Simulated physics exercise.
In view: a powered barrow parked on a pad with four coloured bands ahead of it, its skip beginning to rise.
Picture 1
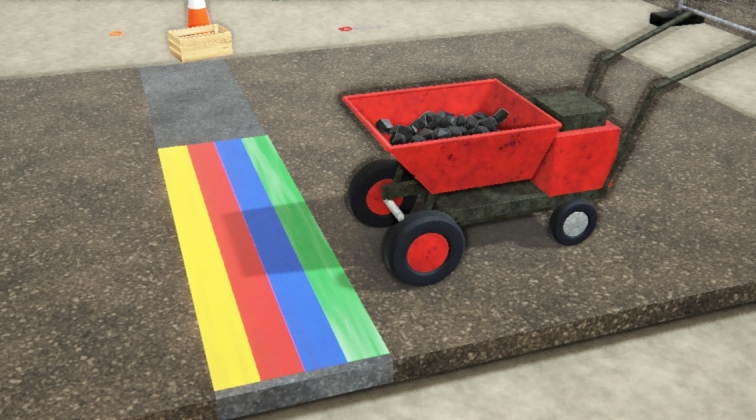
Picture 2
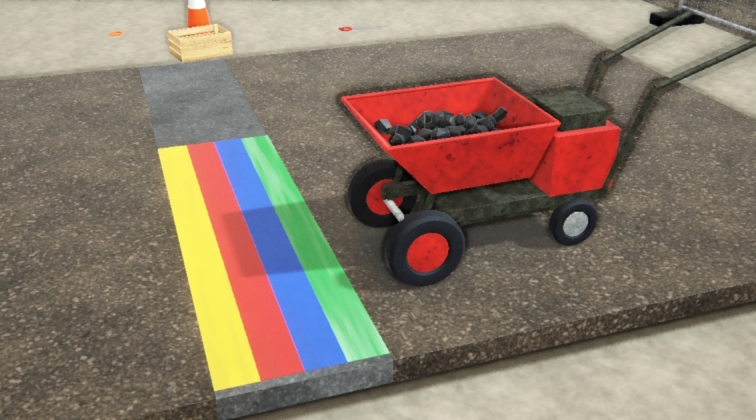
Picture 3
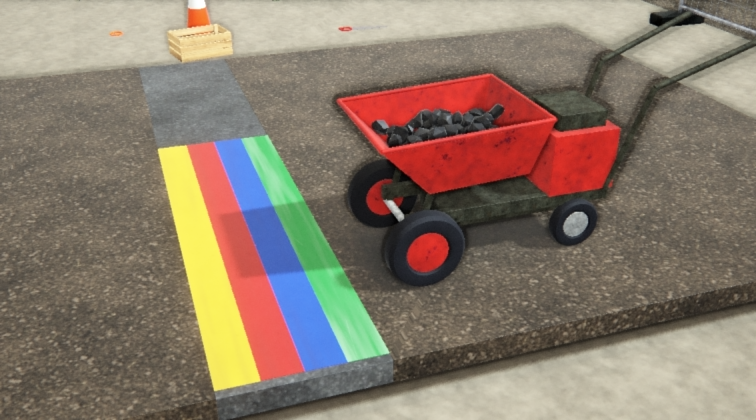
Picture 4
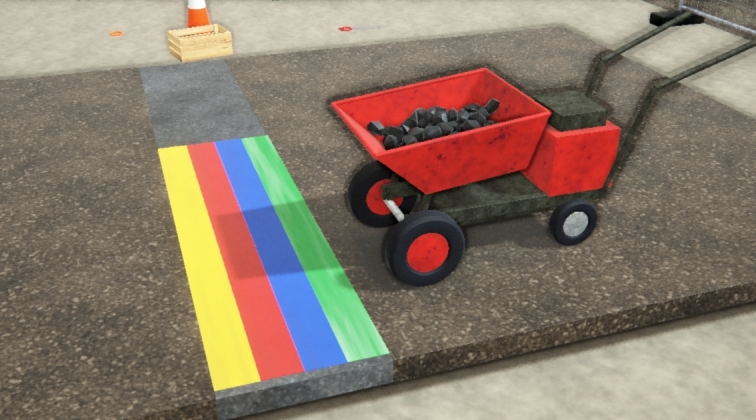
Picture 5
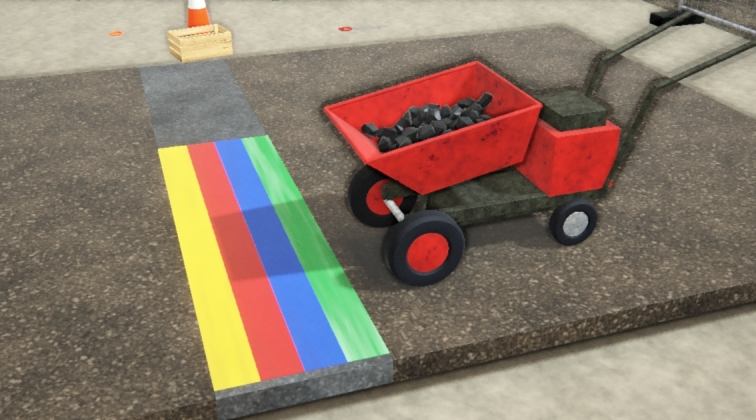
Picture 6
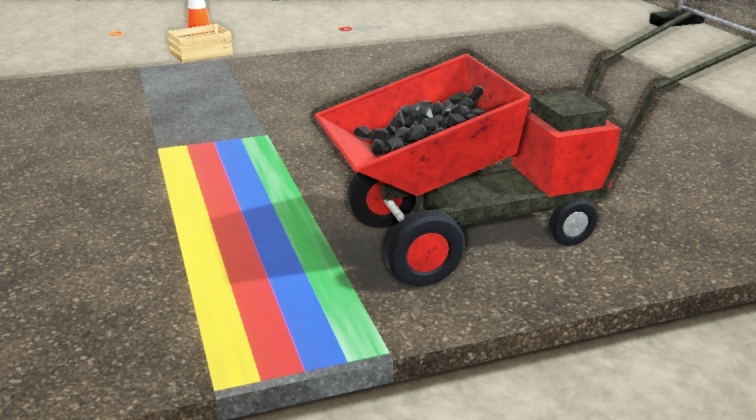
A red powered barrow stands still while its skip of coal tilts gradually to the left.
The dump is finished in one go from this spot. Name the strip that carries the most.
The red strip carries the most.
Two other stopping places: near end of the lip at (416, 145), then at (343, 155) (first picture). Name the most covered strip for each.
One: Blue. Two: The strip in yellow.
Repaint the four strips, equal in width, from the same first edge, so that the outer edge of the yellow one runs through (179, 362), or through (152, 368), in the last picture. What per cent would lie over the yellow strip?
About 10 and 10 per cent.
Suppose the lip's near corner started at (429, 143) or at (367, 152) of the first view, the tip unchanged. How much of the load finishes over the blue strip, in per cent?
In turn 30 and 0 in a hundred.
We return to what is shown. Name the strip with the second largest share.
It is that blue strip.
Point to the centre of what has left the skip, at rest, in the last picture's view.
At about (252, 272).
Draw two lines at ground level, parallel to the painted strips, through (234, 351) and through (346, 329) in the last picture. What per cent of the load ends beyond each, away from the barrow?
In turn 10 and 90 in a hundred.
Soon after the last picture, skip tipped steeply; all in the skip.
A little later, skip tipped steeply; nearly all in the skip; a small part over the blue strip; a stray few over the red strip.
Later still, skip tipped right over; about a quarter in the skip; about a quarter over the blue strip; about a third over the red strip; about a quarter over the yellow strip; a small part off the paint.
At rest, skip tipped right over; a small part in the skip; none over the green strip; about a quarter over the blue strip; about a third over the red strip; about a quarter over the yellow strip; a small part off the paint.
